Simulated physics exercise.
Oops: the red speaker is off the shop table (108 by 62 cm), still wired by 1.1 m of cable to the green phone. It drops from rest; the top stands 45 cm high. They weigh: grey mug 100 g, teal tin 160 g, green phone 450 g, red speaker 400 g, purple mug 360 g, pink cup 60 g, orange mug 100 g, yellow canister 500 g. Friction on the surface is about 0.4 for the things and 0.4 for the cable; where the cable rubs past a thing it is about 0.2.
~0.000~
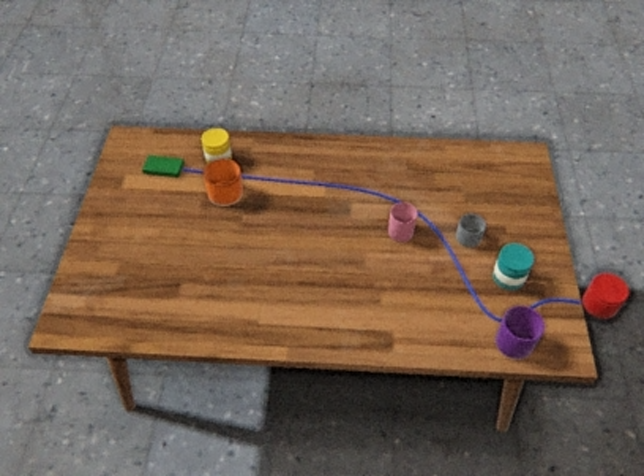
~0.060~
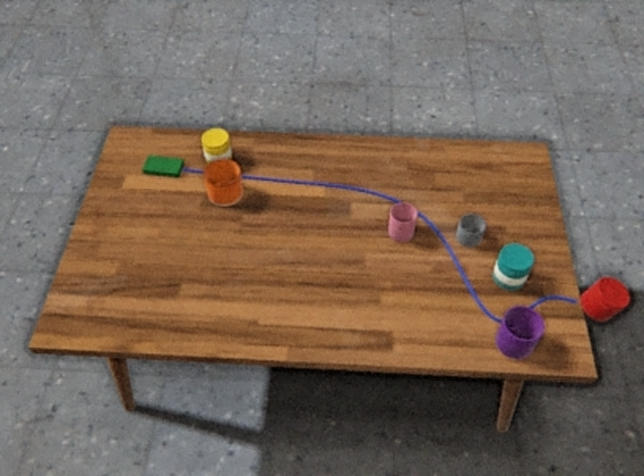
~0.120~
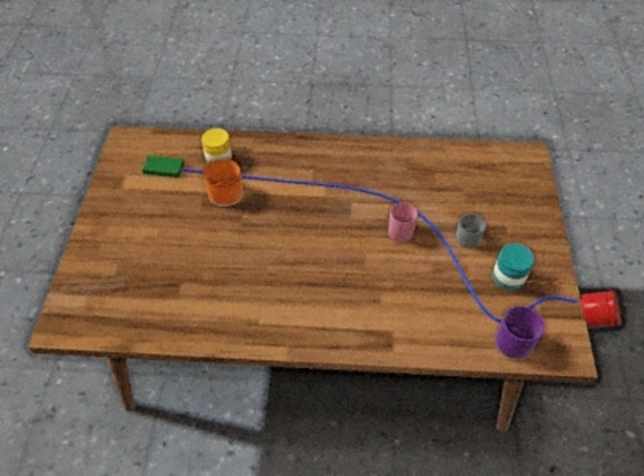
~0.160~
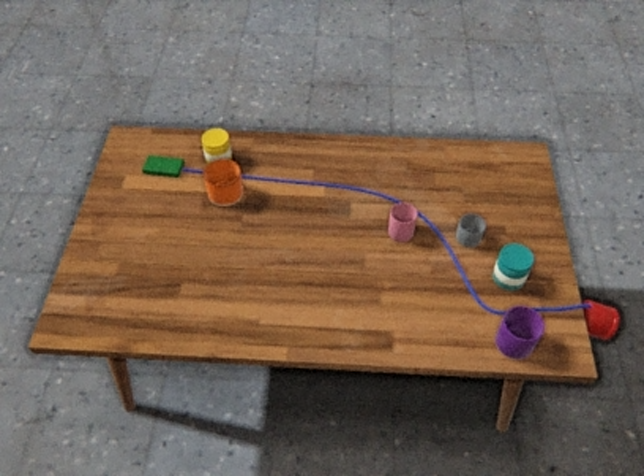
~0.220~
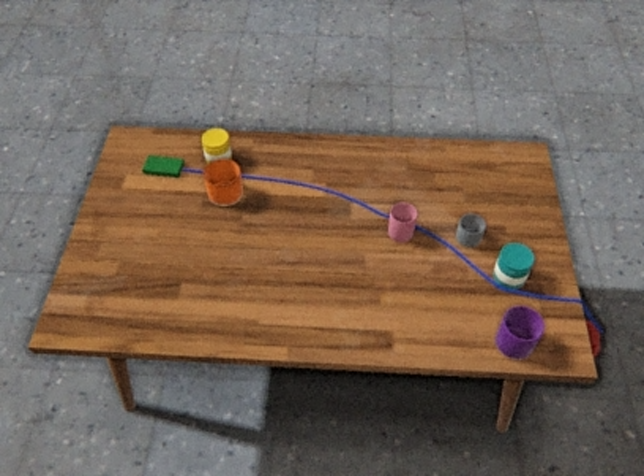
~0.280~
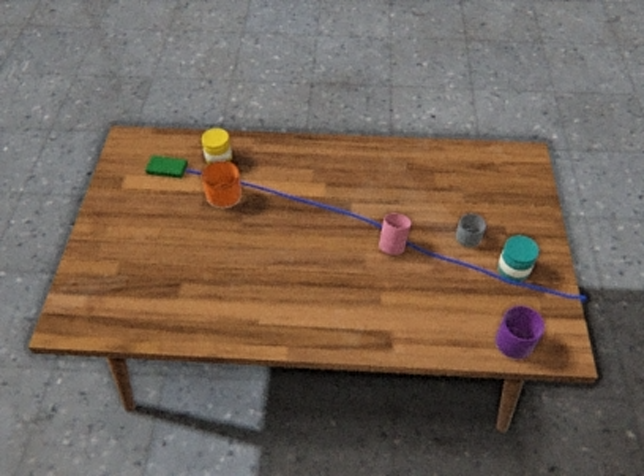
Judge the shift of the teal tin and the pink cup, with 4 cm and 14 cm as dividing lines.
Result: Teal tin slides into the middle band, pink cup travels a long way.
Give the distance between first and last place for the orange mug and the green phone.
About: Orange mug 2 cm, green phone 10 cm.
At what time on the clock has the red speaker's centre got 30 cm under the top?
About: 1.20 s.
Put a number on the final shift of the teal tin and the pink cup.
Teal tin 6 cm, pink cup 20 cm.
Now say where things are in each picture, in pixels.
The first frame shows shows, teal tin (517, 256); pink cup (404, 213); cable runs through (463, 275) (317, 184).
The second frame shows shows, red speaker (610, 291).
The third frame shows shows, red speaker (601, 310).
The fourth frame shows shows, red speaker (596, 320).
The fifth frame shows shows, red speaker (583, 340); cable runs through (583, 306).
The sixth frame shows shows, teal tin (522, 248); pink cup (396, 225); cable runs through (317, 205).
After 0.5 s, the cable's tail end at (205, 177); pink cup 20 cm off its start, teal tin 7 cm off its start, red speaker over the edge.
After 0.7 s, the cable's tail end at (210, 179); pink cup 19 cm off its start, teal tin 7 cm off its start, red speaker over the edge.
After 1.0 s, the cable's tail end at (214, 180); pink cup 19 cm off its start at (366, 281), teal tin 7 cm off its start at (530, 234), green phone 8 cm off its start at (194, 172).
After 1.2 s, the cable's tail end at (222, 183); pink cup 19 cm off its start, teal tin 7 cm off its start, green phone 10 cm off its start.
After 2.4 s, the cable's tail end at (222, 183); pink cup 19 cm off its start at (366, 281), teal tin 7 cm off its start at (531, 234), green phone 10 cm off its start at (203, 174), red speaker over the edge.
